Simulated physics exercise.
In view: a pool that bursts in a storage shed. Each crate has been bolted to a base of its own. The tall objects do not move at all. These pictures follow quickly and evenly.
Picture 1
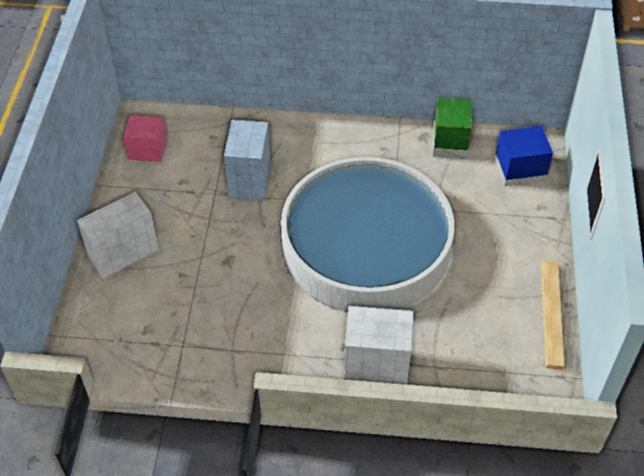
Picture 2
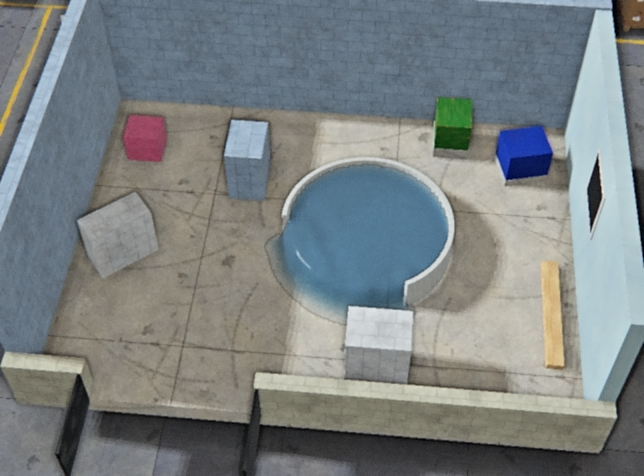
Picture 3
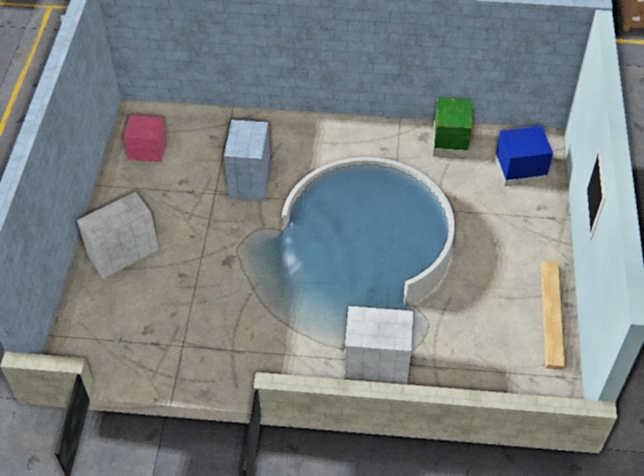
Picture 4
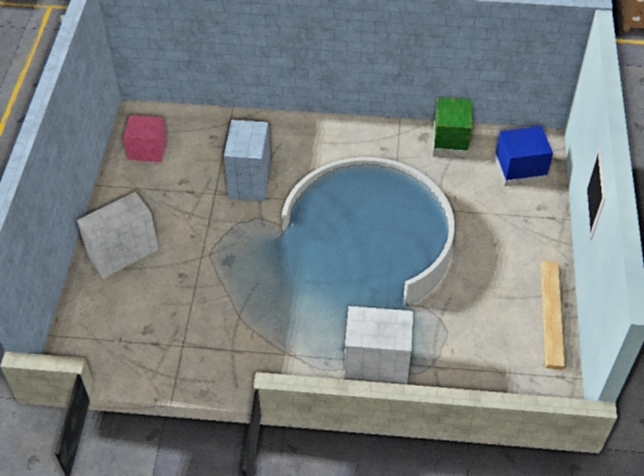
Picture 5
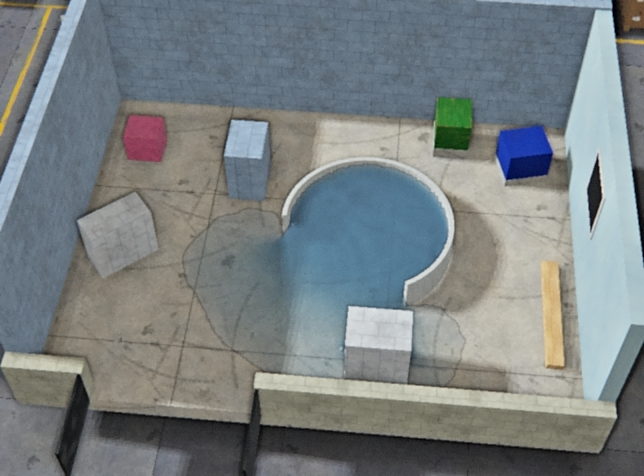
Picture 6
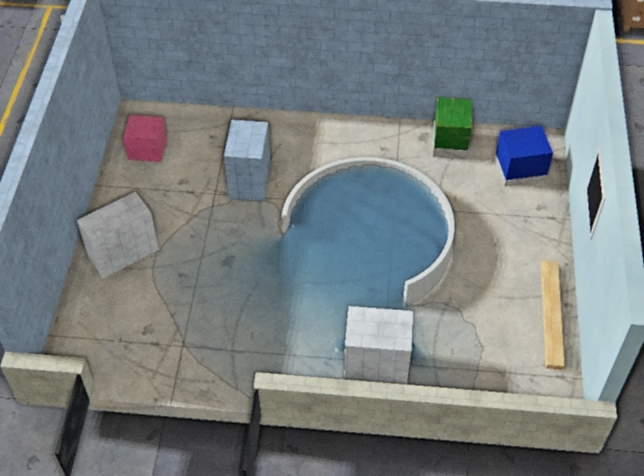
Water burst out through the front left side of a round pool in a walled storage shed and spread in a widening sheet across the floor, flowing around a pale block while the scattered boxes stayed still.
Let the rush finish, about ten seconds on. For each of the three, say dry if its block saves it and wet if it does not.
Result: The pink crate is going to be reached by the water. The blue crate is going to stay clear of the water. The green crate is going to stay clear of the water.
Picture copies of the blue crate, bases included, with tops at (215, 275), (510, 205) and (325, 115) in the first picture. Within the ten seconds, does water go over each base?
Taking them in order, the first is flooded, the second is untouched and the third is untouched.
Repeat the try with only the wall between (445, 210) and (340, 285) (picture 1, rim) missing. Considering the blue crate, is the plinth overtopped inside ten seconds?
I'd say the blue crate gets flooded.
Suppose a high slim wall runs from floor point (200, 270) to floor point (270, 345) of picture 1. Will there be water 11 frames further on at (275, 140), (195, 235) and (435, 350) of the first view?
Outcome by spot, in order - unwatered, watered, watered.
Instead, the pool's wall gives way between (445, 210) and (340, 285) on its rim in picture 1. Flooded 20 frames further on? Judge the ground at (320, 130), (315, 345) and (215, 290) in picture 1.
Order as asked: Untouched, swamped, swamped.
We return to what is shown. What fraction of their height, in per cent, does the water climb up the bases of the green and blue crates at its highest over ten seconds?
Close to 30 per cent, and close to 60 per cent, in that order.
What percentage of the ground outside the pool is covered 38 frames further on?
I'd guess some 75 per cent.
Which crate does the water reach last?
I'd go with the green crate.
A moment on, water covers 40 % of the floor; the pink crate not reached, the blue crate not reached, the green crate not reached.
Next, water covers 45 % of the floor; the pink crate not reached, the blue crate not reached, the green crate not reached.
Then, water covers 55 % of the floor; the pink crate water round its plinth, the blue crate not reached, the green crate not reached.
Later, water covers 75 % of the floor; the pink crate water round its plinth, the blue crate water round its plinth, the green crate water round its plinth.
In the end, water covers 95 % of the floor; the pink crate was topped, the blue crate stayed above the water, the green crate stayed above the water.
